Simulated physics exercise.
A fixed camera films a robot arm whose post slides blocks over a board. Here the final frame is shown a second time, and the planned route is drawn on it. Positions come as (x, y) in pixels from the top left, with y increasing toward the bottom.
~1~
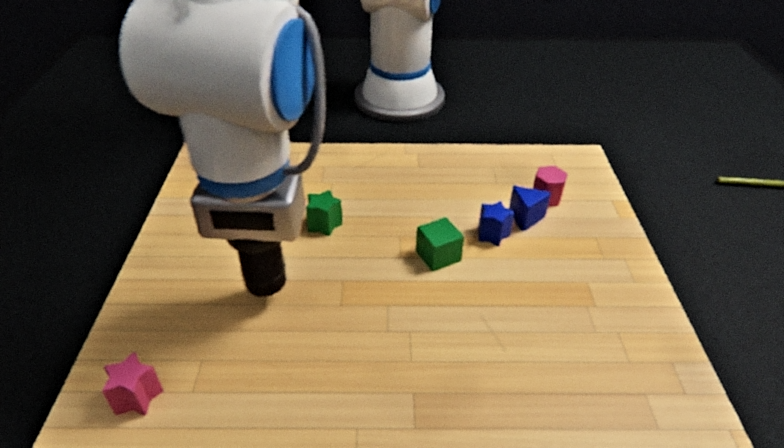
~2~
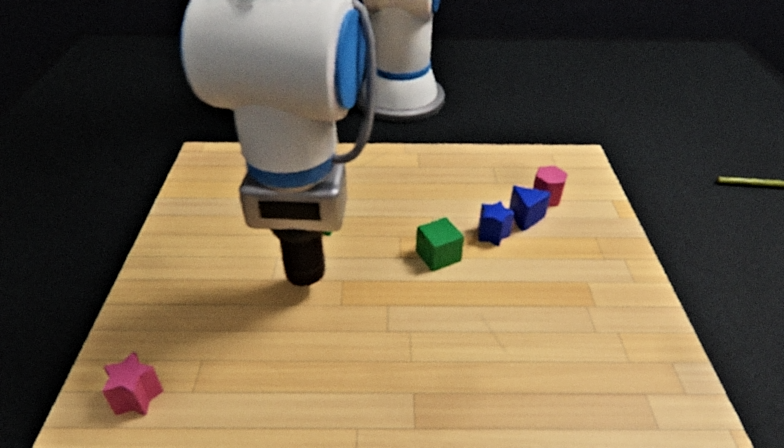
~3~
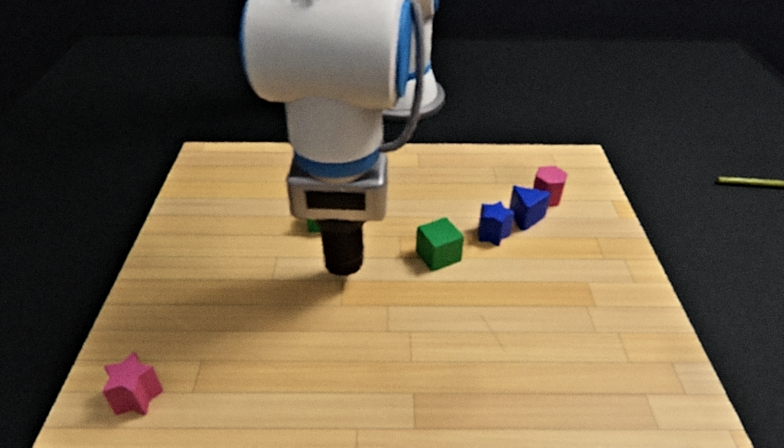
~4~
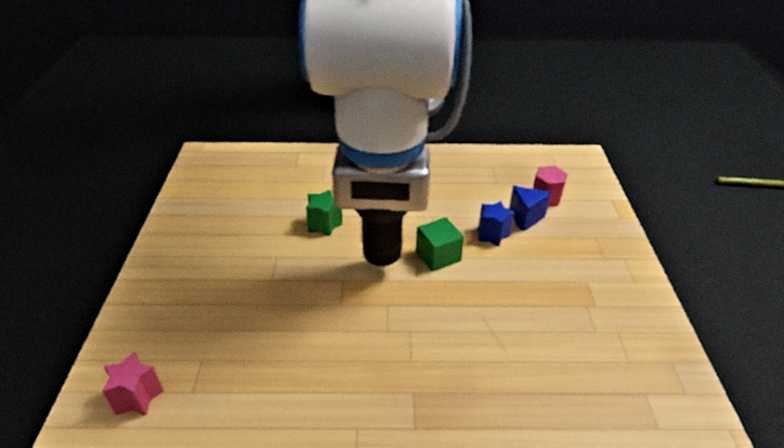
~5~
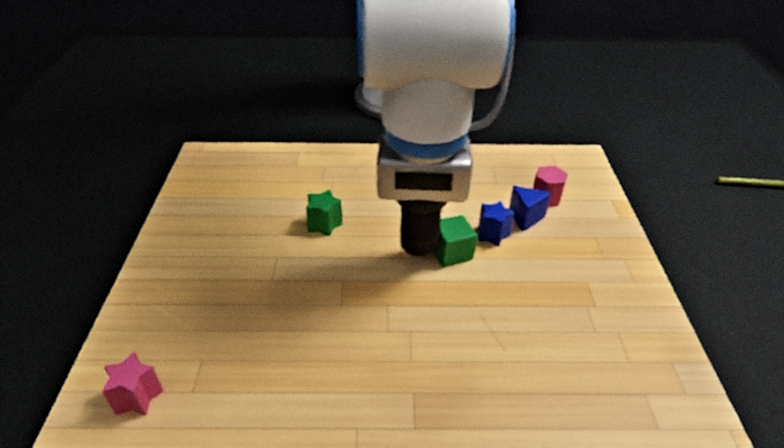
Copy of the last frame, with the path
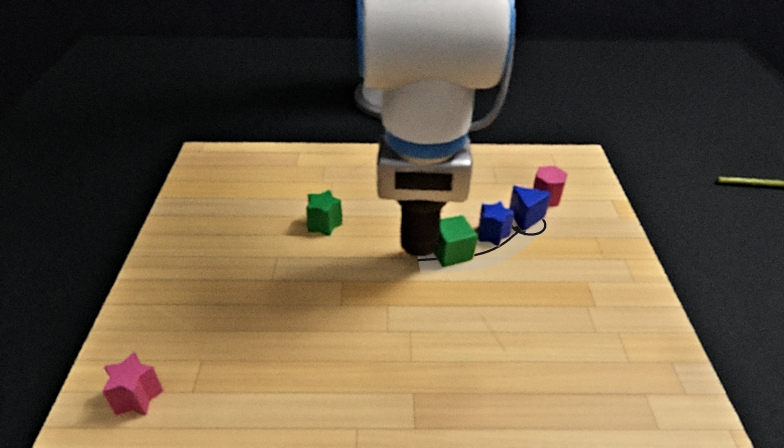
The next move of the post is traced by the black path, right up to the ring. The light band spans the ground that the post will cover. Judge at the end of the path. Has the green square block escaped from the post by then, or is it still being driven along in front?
My answer is that the green square block is still ahead.
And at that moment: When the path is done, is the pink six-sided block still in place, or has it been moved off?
In the end it has been moved.
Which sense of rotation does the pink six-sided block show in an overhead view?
Seen from overhead, it turns anticlockwise.
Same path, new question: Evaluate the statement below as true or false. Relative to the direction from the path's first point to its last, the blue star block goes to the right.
My answer: False.
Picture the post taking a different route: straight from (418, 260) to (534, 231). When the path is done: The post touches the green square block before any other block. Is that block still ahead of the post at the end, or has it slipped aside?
In the end it is ahead.
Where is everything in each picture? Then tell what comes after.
Tip of the post at (266, 282), middles of tops, green square block at (441, 231), blue star block at (497, 210), blue triangular block at (531, 194), pink six-sided block at (552, 174), in the first frame.
Post at (305, 273), nothing pushed, in the second frame.
Post at (344, 263), nothing pushed, in the third frame.
Post at (382, 254), nothing pushed, in the fourth frame.
Post at (419, 244), green square block at (454, 228), blue star block at (497, 210), blue triangular block at (531, 194), pink six-sided block at (552, 174), in the fifth frame.
The line goes from (418, 260) by way of (464, 257) and (503, 244) to (528, 223).
The first path, step by step. One third of the way, post at (468, 241); green square block at (499, 219), turned 25° anticlockwise; blue star block at (518, 203); blue triangular block at (536, 193).
Two thirds of the way, post at (506, 228); green square block at (531, 204), turned 35° anticlockwise; blue star block at (544, 188), turned 15° clockwise; blue triangular block at (568, 185); pink six-sided block at (560, 169), turned 40° anticlockwise.
At the end, post at (531, 207); green square block at (557, 187), turned 20° anticlockwise; blue star block at (573, 174), turned 25° clockwise; blue triangular block at (602, 179); pink six-sided block at (571, 159), turned 75° anticlockwise.
